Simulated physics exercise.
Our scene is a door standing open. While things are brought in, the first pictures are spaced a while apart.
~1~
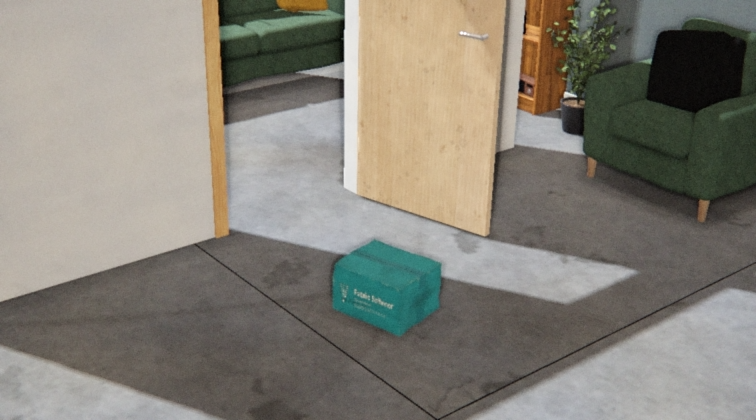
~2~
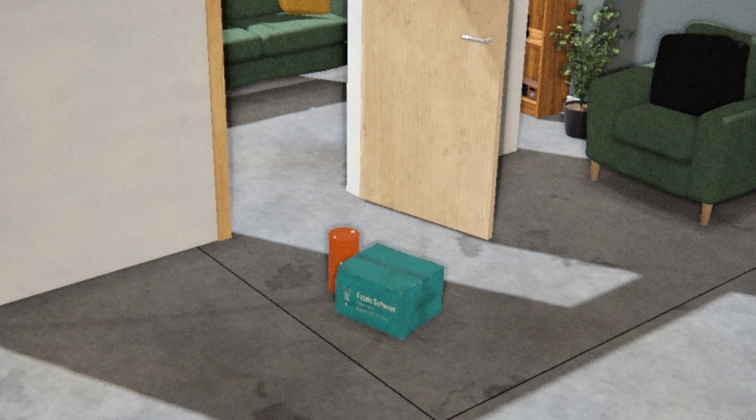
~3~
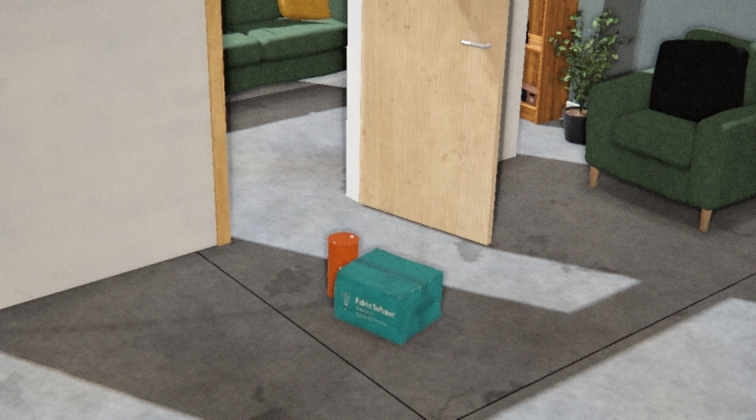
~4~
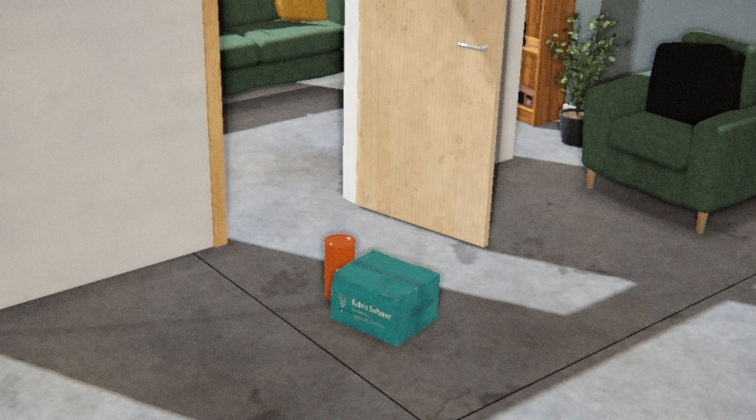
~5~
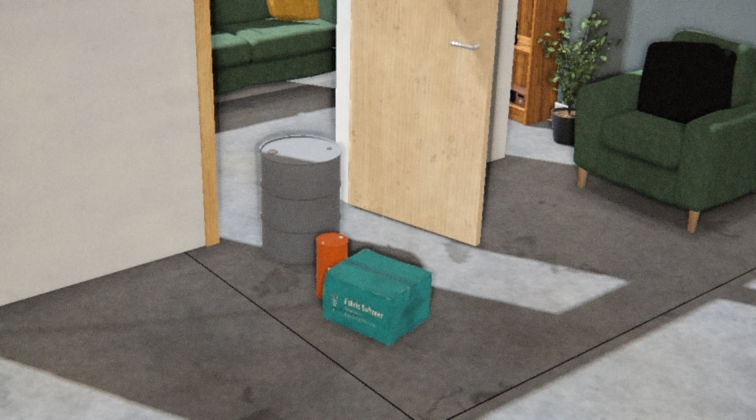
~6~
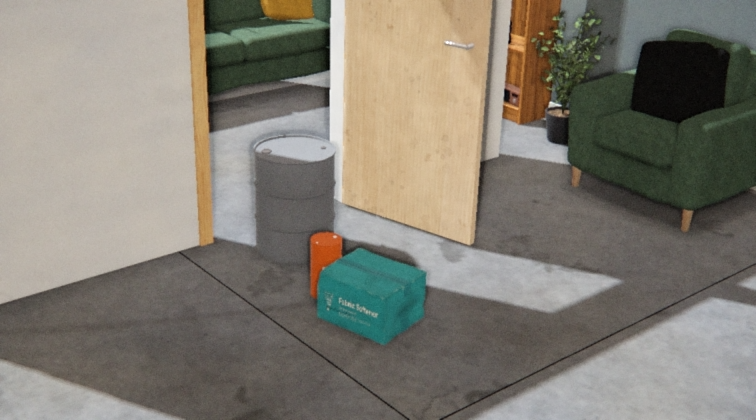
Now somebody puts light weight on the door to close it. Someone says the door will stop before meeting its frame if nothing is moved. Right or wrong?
Right.
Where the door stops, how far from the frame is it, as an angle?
I'd say it stays open by roughly 45 degrees.
Then, 0.60 s after the last picture, door 82° open.
Then, 0.90 s after the last picture, door 58° open.
At rest, door 45° open; all 3 in place. Seen from the same camera at the end, grey drum near (287, 198).
